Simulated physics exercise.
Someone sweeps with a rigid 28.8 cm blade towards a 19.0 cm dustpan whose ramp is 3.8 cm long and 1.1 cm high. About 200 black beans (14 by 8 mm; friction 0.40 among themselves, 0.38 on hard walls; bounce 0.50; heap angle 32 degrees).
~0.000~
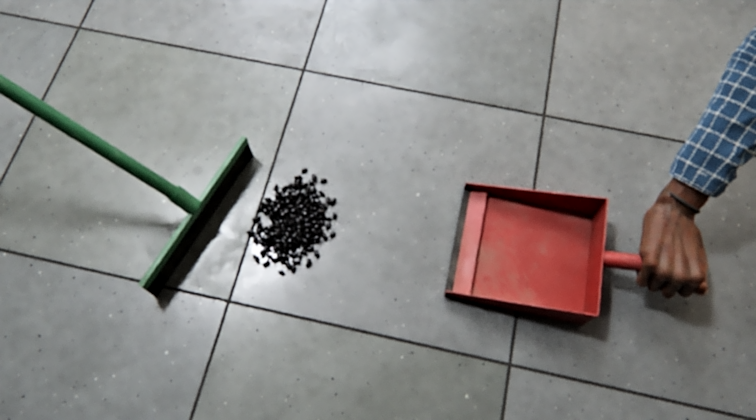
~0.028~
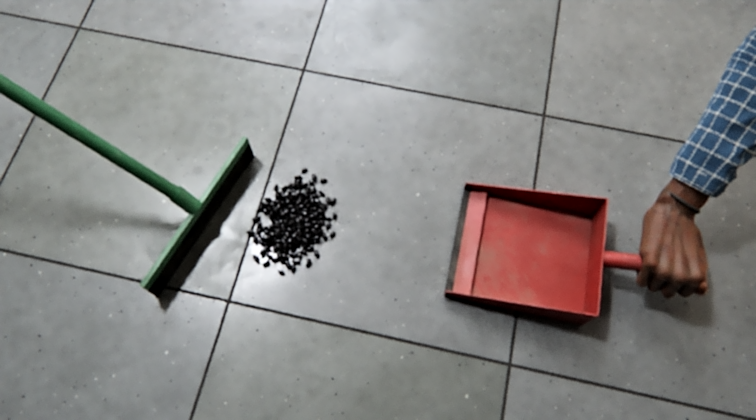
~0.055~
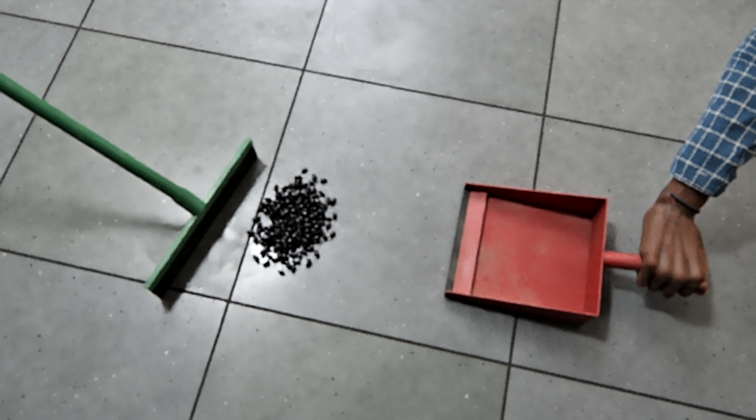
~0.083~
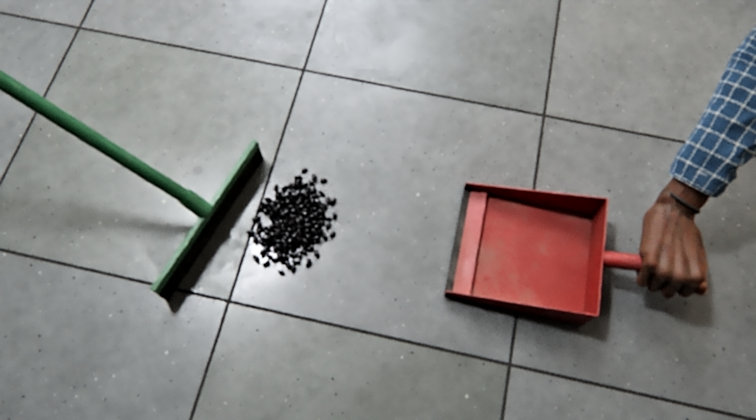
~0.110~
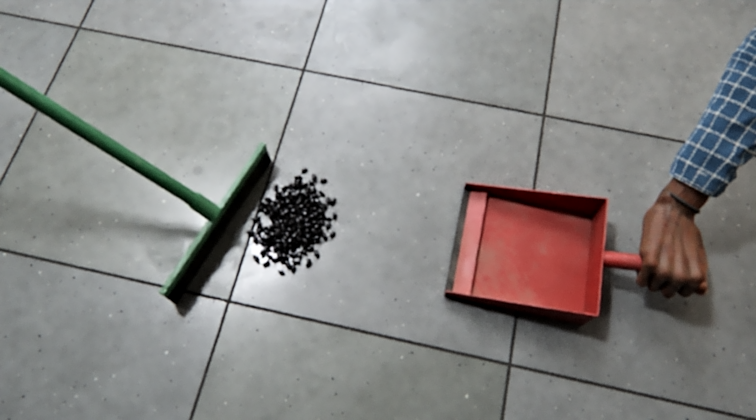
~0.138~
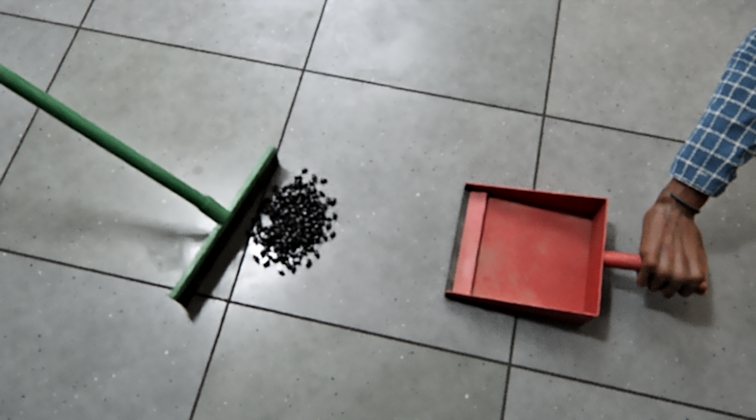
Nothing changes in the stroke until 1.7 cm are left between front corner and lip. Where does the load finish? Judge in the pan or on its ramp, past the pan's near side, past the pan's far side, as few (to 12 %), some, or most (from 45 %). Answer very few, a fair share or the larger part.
Pan: A fair share, near side: A fair share, far side: Very few.
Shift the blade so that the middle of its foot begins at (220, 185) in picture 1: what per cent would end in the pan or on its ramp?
About 10 per cent.
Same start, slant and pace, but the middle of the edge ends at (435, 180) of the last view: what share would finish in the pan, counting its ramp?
About 0 per cent.
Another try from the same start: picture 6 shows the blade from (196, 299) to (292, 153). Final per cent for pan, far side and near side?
Pan 25, far 5, near 35.
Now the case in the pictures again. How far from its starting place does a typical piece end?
Roughly 28 cm.
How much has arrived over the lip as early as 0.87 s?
Near 20 per cent so far.
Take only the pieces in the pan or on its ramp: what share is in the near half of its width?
About 80 per cent.
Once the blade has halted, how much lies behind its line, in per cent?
Roughly 5 per cent.
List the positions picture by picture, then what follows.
In the first picture, blade from (144, 286) to (245, 142), moved 0.0 cm, 0 of the pieces shifted so far; middle of the pieces at (292, 223); pan at (533, 256).
In the second picture, blade from (146, 286) to (246, 142), moved 0.2 cm, 0 of the pieces shifted so far; middle of the pieces at (292, 223).
In the third picture, blade from (150, 288) to (249, 143), moved 0.9 cm, 0 of the pieces shifted so far; middle of the pieces at (292, 223).
In the fourth picture, blade from (156, 290) to (255, 145), moved 2.0 cm, 0 of the pieces shifted so far; middle of the pieces at (292, 223).
In the fifth picture, blade from (165, 293) to (263, 148), moved 3.5 cm, 0 of the pieces shifted so far; middle of the pieces at (292, 223).
In the sixth picture, blade from (174, 297) to (272, 151), moved 5.1 cm, 0 of the pieces shifted so far; middle of the pieces at (292, 223); pan at (533, 256). Its pace works out near 0.58 m/s, heading 7 degrees towards the viewer's side.
Then, at 0.40 s, middle of the blade 21 cm from the lip; 0 % over the lip, far side 0 %, near side 20 %.
After 0.58 s, middle of the blade 11 cm from the lip; 0 % over the lip, far side 0 %, near side 30 %.
After 0.87 s, middle of the blade 5 cm from the lip; 20 % over the lip, far side 5 %, near side 40 %.
At rest (2.7 s), pan 20 %, near side 40 %, far side 5 %, in front of the lip or behind the blade 40 %.
